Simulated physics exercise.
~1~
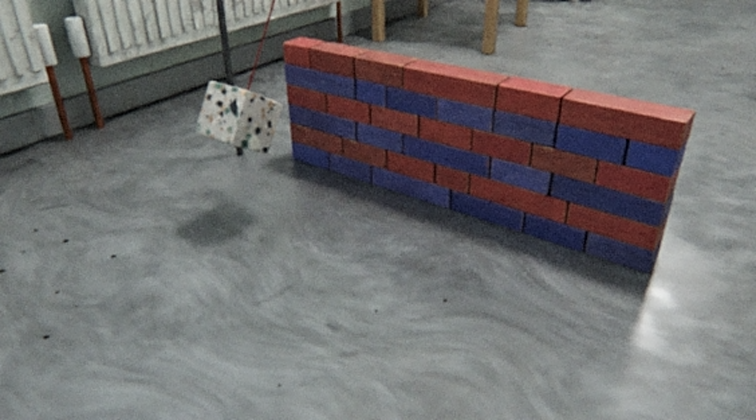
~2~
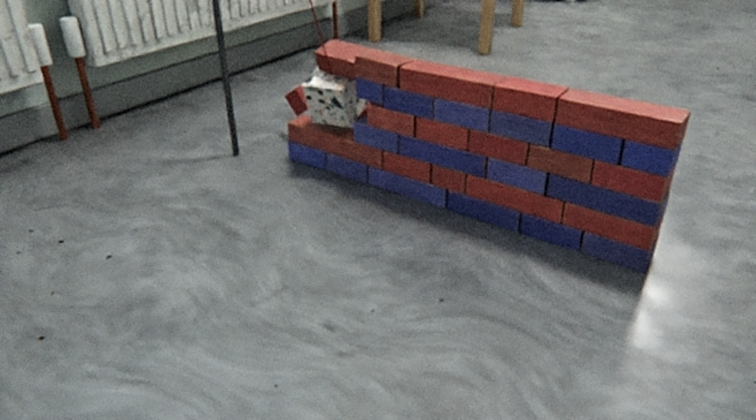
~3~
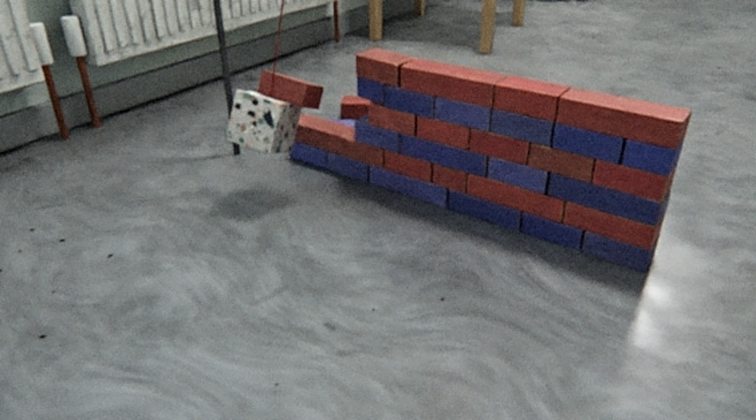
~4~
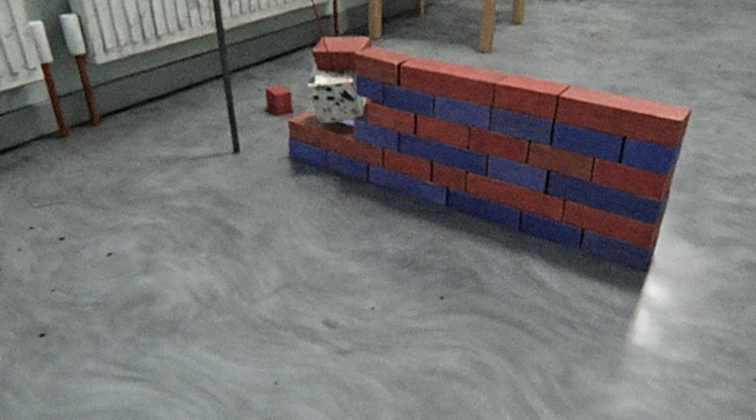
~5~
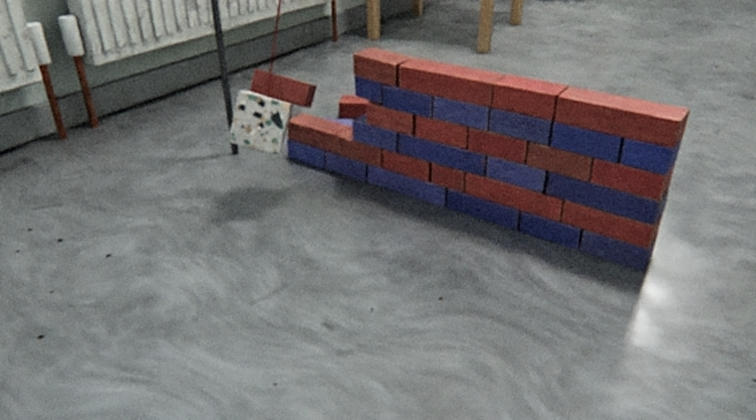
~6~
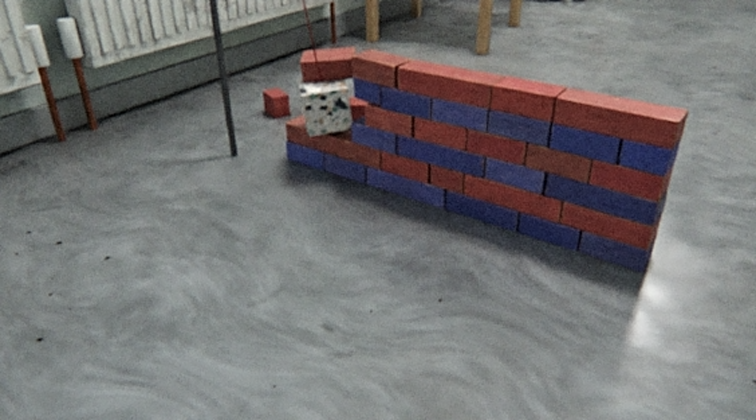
In a hallway, a speckled white block hanging on a line swings right into the left end of a red and blue toy-block wall, knocking pieces loose, then swings back and forth at the broken end while most of the wall stays standing.
